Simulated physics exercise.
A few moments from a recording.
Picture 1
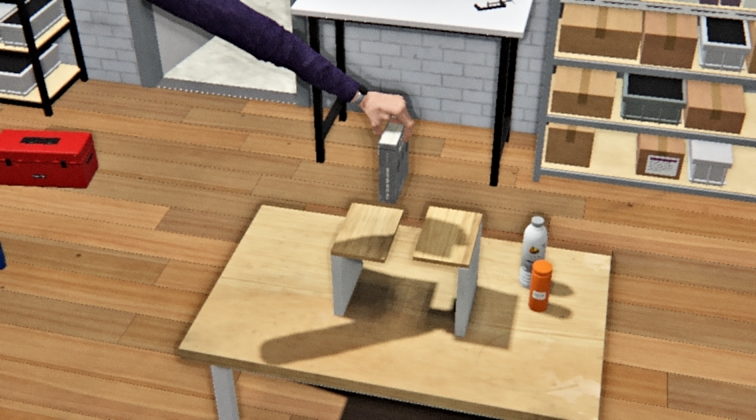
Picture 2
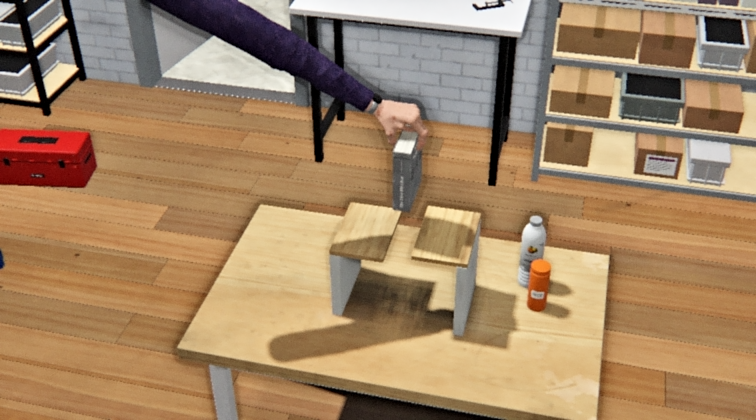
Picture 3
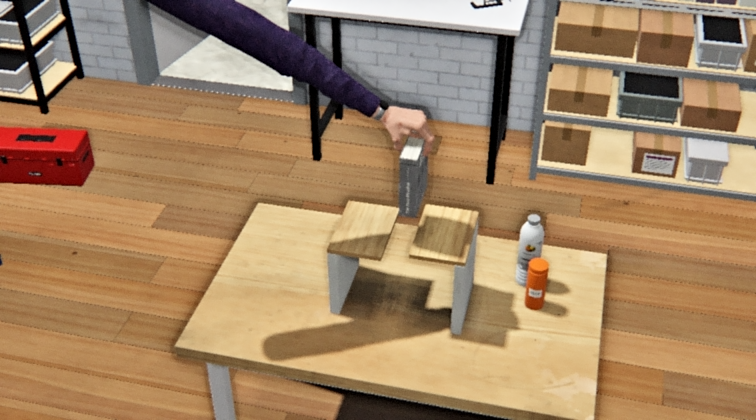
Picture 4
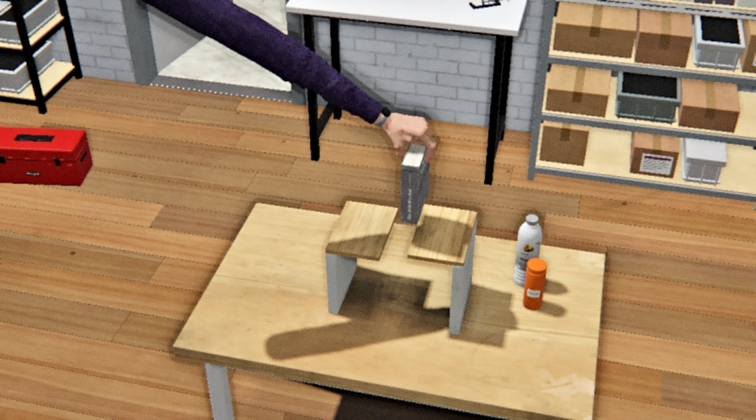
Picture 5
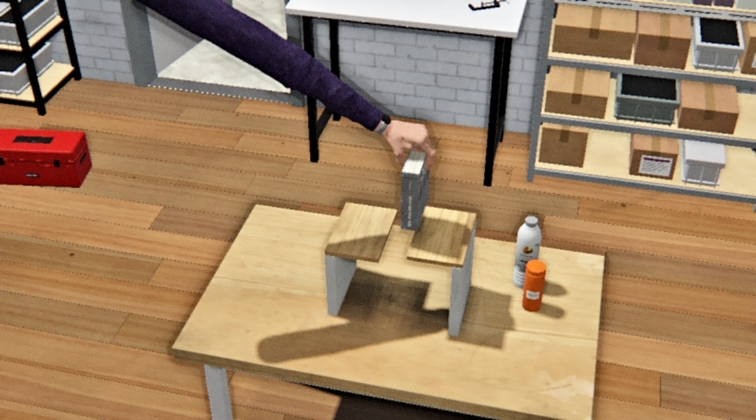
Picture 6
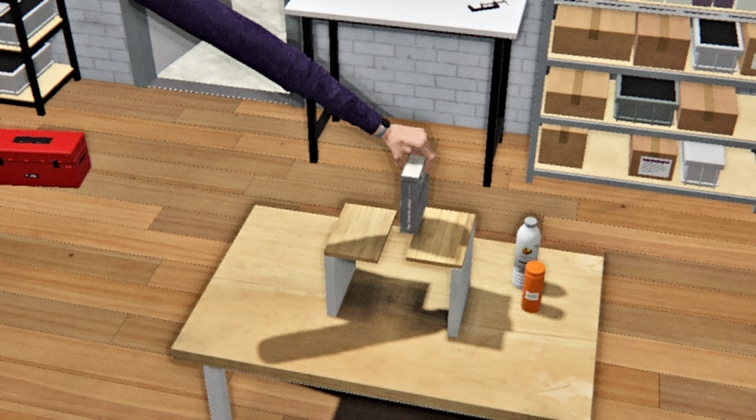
In a workshop, a hand in a purple sleeve moved a grey book slightly right and down above the gap between two wooden-topped stands on a table, then kept it still there.
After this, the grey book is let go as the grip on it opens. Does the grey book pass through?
Well, it doesn't make it past the gap, sadly.
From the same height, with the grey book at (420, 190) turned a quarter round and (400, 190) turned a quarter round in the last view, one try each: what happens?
Try 1 - held back; try 2 - held back.
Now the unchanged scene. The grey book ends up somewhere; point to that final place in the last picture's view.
Pretty much around (373, 226), I'd say.
Then, 0.20 s past the last view, grey book displaced a little near (415, 204).
Then, 0.60 s past the last view, grey book rocked 41° from its first pose near (392, 208).
Then, 0.70 s past the last view, grey book on its side near (377, 226).
Finally, down or leaning hard on the stand or table, grey book; the other 2 still in place. Final places as the last picture's camera would see them, grey book near (373, 225). The book stays on top.
